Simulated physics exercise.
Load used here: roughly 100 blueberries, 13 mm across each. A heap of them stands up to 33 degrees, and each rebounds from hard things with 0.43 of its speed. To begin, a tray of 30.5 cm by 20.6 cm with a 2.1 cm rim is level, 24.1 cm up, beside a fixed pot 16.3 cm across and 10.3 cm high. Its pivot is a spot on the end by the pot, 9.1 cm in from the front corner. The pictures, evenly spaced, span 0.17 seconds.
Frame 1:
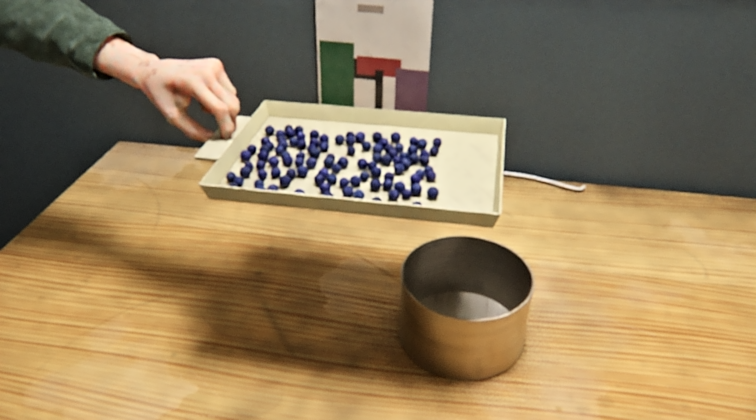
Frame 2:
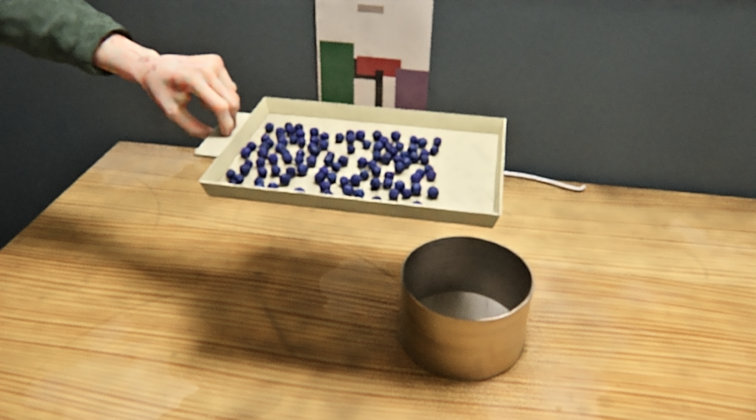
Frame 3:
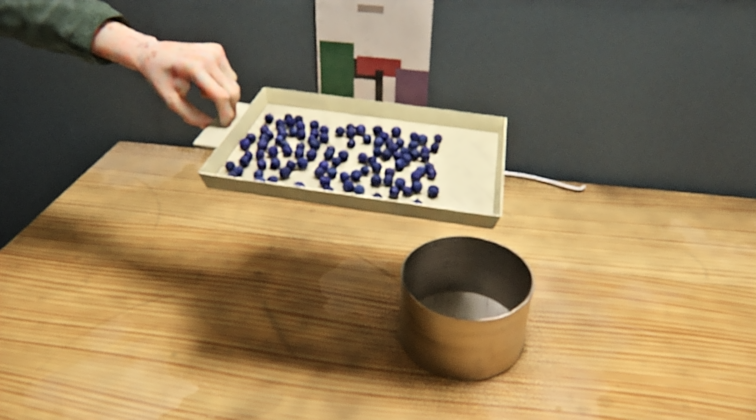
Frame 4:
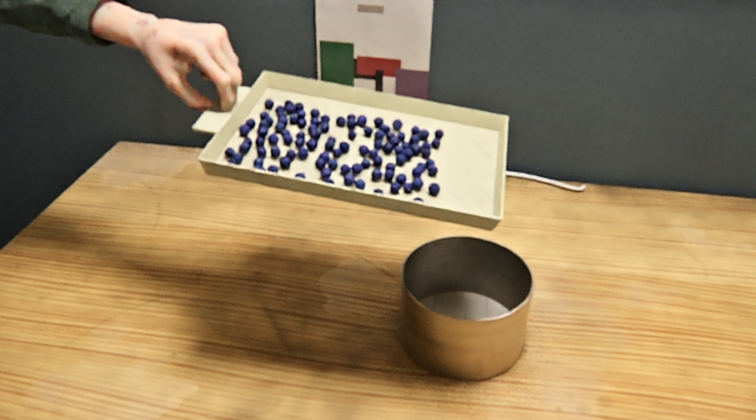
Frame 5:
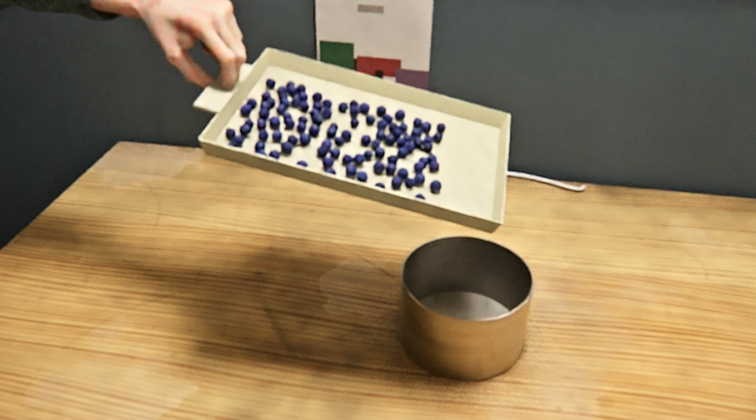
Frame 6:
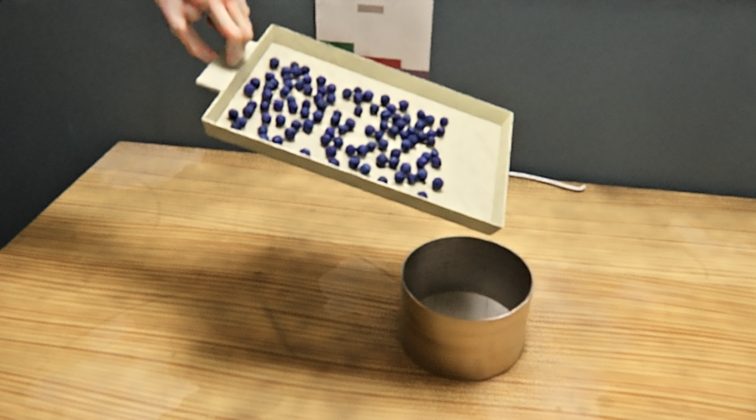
The video shows a hand at the left end of a shallow cream tray of dark blue berries above a wooden table, raising that end steadily so the tray slants down toward a round metal pot, the berries staying spread in place.
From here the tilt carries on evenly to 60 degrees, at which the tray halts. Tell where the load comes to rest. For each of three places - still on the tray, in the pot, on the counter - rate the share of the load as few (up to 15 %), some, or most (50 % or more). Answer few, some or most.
Tray: Some; pot: Few; counter: Most.
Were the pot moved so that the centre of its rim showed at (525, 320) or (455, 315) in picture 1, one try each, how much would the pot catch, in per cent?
That gives roughly 45 per cent and then 10 per cent.
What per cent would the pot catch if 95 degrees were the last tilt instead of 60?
About 5 in a hundred would end up in the pot.
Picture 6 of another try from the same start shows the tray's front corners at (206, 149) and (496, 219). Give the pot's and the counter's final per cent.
Per cent by place - pot 5, counter 35.
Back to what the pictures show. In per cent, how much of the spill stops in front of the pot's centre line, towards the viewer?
Some 90 per cent.
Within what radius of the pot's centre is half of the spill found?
22 cm.
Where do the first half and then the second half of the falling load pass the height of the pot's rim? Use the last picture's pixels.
(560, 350) or so first, later (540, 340).
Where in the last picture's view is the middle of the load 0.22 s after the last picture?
Near pixel (421, 103).
Then, 0.13 s after the last picture, tilt 42 degrees; the tray holds 100 %, the pot 0 %.
Then, 0.22 s after the last picture, tilt 56 degrees; the tray holds 100 %, the pot 0 %.
Then, 0.44 s after the last picture, tilt 60 degrees; the tray holds 75 %, the pot 0 %.
In the end, tray 40 %, pot 0 %, counter 60 %.
